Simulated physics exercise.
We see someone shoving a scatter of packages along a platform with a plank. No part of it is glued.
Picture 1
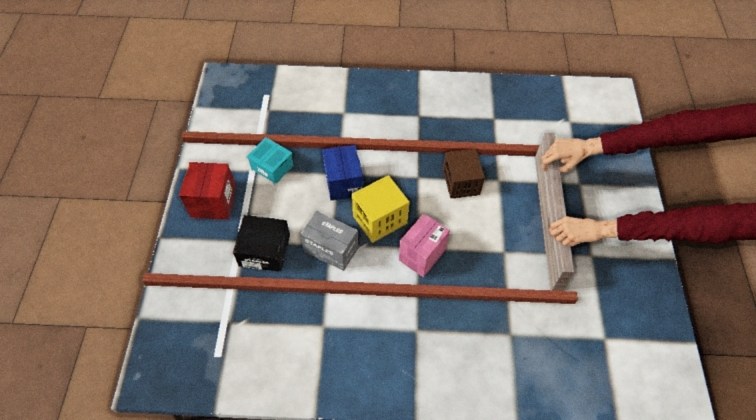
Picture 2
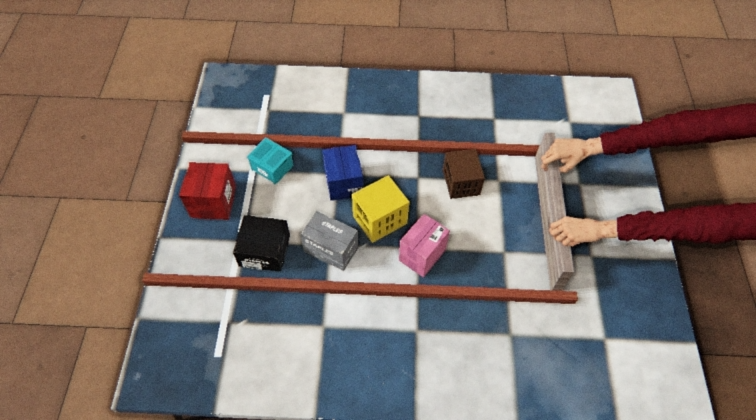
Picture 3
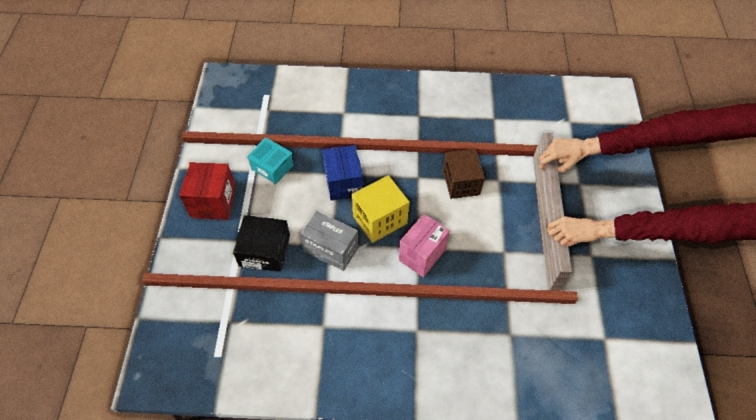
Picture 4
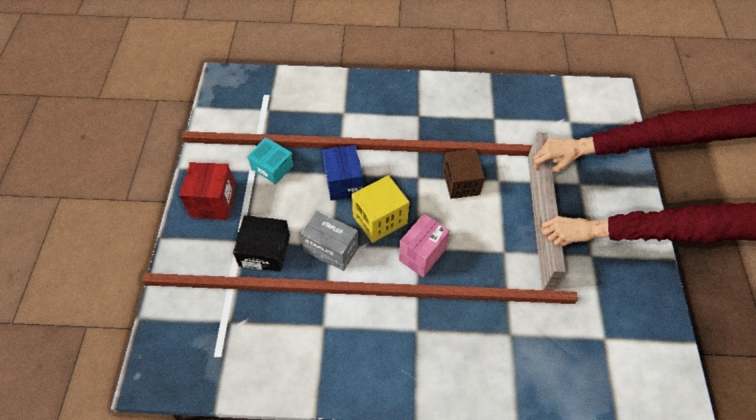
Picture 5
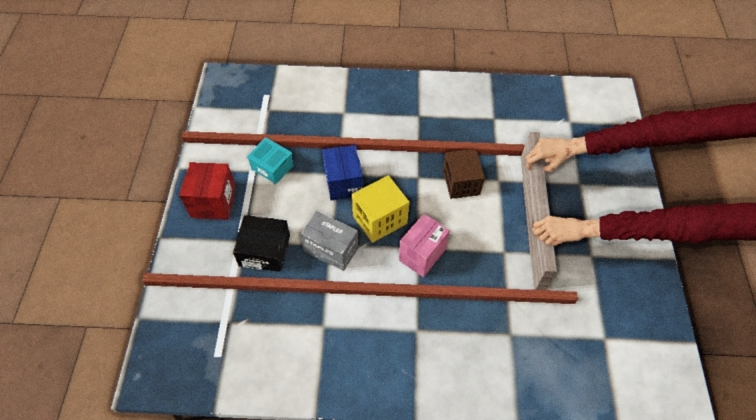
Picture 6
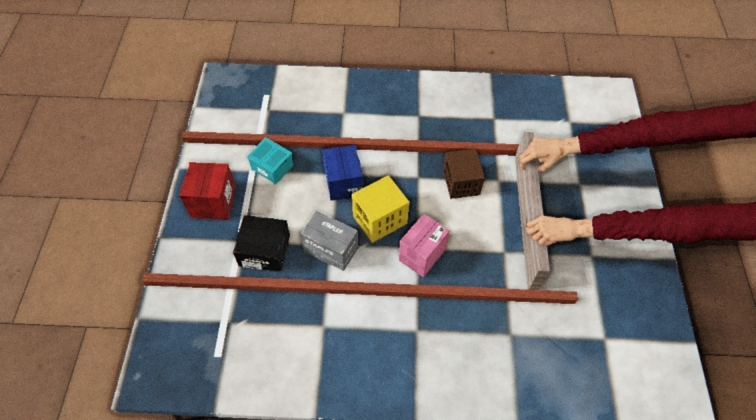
In this clip, two hands in red sleeves slide a plank slowly a short way left between two rails on a checkered platform, while the scattered colourful packages to its left stay still, untouched by the plank.
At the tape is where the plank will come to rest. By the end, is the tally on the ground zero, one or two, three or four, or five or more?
The tally on the ground is one or two.
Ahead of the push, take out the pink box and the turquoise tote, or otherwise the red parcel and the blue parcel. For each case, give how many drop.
0 for the first case, 1 for the second.
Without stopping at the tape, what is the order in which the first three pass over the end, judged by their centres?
Order, earliest first: The black parcel, then the turquoise tote, then the red parcel.
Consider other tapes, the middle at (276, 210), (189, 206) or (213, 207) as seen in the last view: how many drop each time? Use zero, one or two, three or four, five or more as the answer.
Taking them in turn, zero; five or more; five or more.
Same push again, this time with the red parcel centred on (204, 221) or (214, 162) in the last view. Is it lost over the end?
First place: It drops down; second place: It drops down.
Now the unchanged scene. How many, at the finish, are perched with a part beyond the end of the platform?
Looks like 1 of them.
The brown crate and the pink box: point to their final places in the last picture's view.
Brown crate at (235, 163), pink box at (218, 245).
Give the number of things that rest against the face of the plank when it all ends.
The answer is 3.
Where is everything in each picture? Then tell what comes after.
In the first frame, red parcel (209, 191); turquoise tote (271, 161); black parcel (262, 243); plank (553, 209); tape (245, 209).
In the second frame, turquoise tote (271, 161); brown crate (463, 174).
In the third frame, black parcel (262, 243); grey box (330, 241).
In the fourth frame, red parcel (209, 191); yellow crate (380, 209).
In the fifth frame, turquoise tote (271, 161); pink box (424, 246).
In the sixth frame, red parcel (209, 191); turquoise tote (271, 161); black parcel (262, 243); plank (531, 208); tape (245, 209).
Early on, none off yet; red parcel at rest near (209, 191); turquoise tote at rest near (271, 161); black parcel at rest near (262, 243).
Finally, the number that fall off is one or two; lost, black parcel and turquoise tote.
